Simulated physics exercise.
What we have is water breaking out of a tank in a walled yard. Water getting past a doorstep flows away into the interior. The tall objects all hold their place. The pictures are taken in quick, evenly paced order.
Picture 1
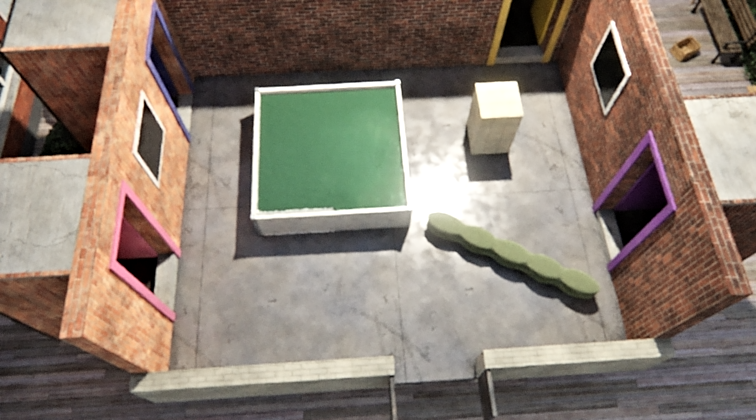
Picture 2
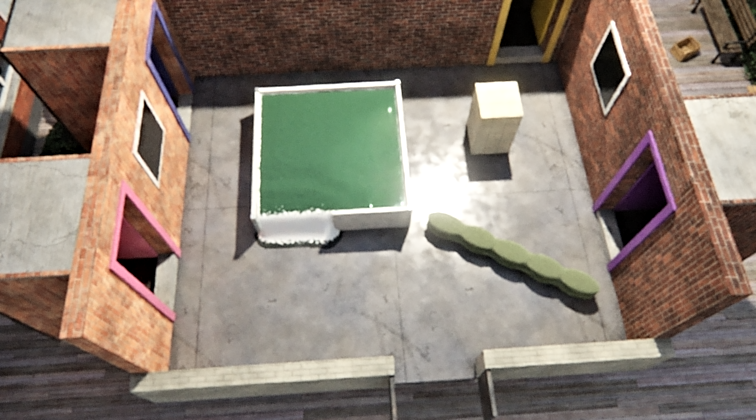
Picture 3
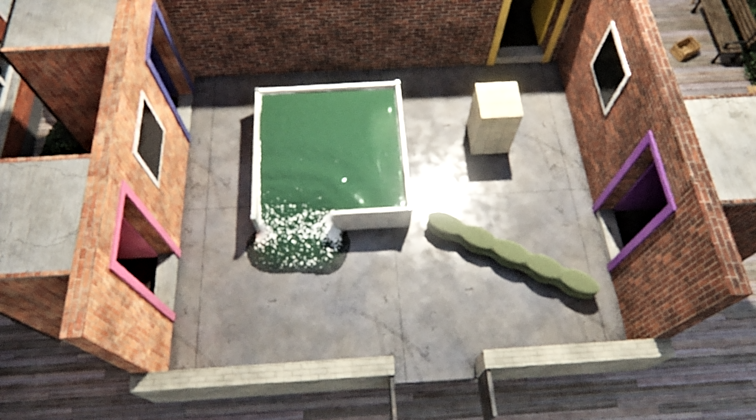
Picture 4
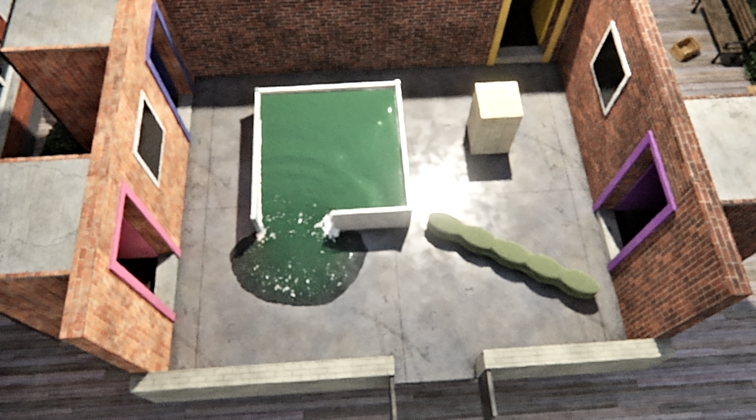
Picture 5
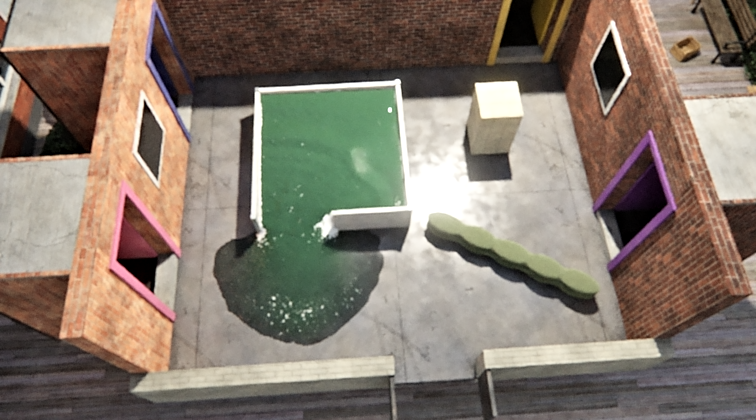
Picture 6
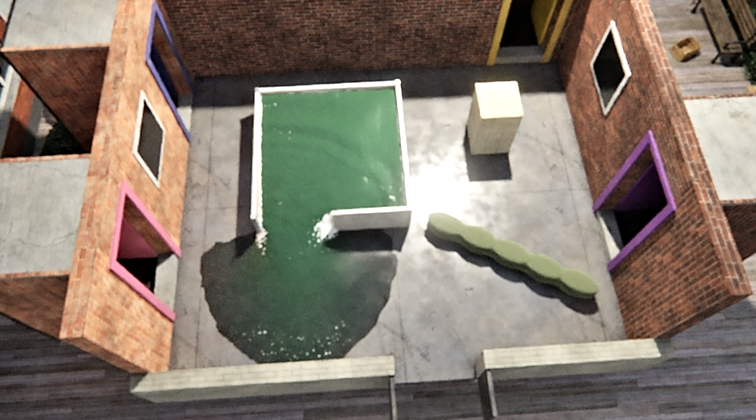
Green water burst through the front left side of a white-walled square tank in a brick-walled yard, then spread forward across the gray floor in a widening dark pool, reaching the low front wall.
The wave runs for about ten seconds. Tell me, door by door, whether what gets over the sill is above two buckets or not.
Purple door: Little enough water; yellow door: Little enough water; blue door: Too much water; pink door: Little enough water.
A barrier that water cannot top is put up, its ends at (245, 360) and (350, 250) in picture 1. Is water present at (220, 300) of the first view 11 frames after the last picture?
My call for that point: Waterlogged.
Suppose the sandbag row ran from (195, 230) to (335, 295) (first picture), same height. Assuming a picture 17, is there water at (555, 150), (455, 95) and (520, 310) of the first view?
Parched, parched, soaked.
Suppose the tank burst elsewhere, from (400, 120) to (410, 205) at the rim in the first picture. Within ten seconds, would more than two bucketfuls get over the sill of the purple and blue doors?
Lab note - purple door tops the mark, blue door tops the mark.
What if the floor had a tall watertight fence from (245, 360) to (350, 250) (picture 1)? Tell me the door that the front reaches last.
The one you want is the one in yellow.
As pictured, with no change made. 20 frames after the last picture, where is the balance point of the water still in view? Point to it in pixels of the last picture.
My guess is about (320, 233).
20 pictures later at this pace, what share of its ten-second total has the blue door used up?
Share at that point: Close to 0 in a hundred.
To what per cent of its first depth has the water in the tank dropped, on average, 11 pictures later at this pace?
I'd say around 64 per cent.
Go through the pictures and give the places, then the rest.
The open tank at (330, 149) is whole and still, in the first frame.
Water pours out at (298, 225) and has run to (337, 235), in the second frame.
Water pours out at (298, 226) and has run to (330, 267), in the third frame.
Water pours out at (298, 226) and has run to (327, 297), in the fourth frame.
The front is at (316, 337), out from the gap at (298, 226), in the fifth frame.
Water pours out at (298, 226) and has run to a hidden place, in the sixth frame.
A moment on, water covers 20 % of the floor; the purple door not reached, the yellow door not reached, the blue door not reached, the pink door wet at the sill, nothing in.
Next, water covers 25 % of the floor; the purple door not reached, the yellow door not reached, the blue door not reached, the pink door wet at the sill, nothing in.
Then, water covers 45 % of the floor; the purple door not reached, the yellow door not reached, the blue door not reached, the pink door wet at the sill, nothing in.
Later, water covers 65 % of the floor; the purple door wet at the sill, nothing in, the yellow door not reached, the blue door under two buckets in, the pink door wet at the sill, nothing in.
In the end, water covers 90 % of the floor; the purple door wet at the sill, nothing in, the yellow door wet at the sill, nothing in, the blue door over two buckets in, the pink door wet at the sill, nothing in.
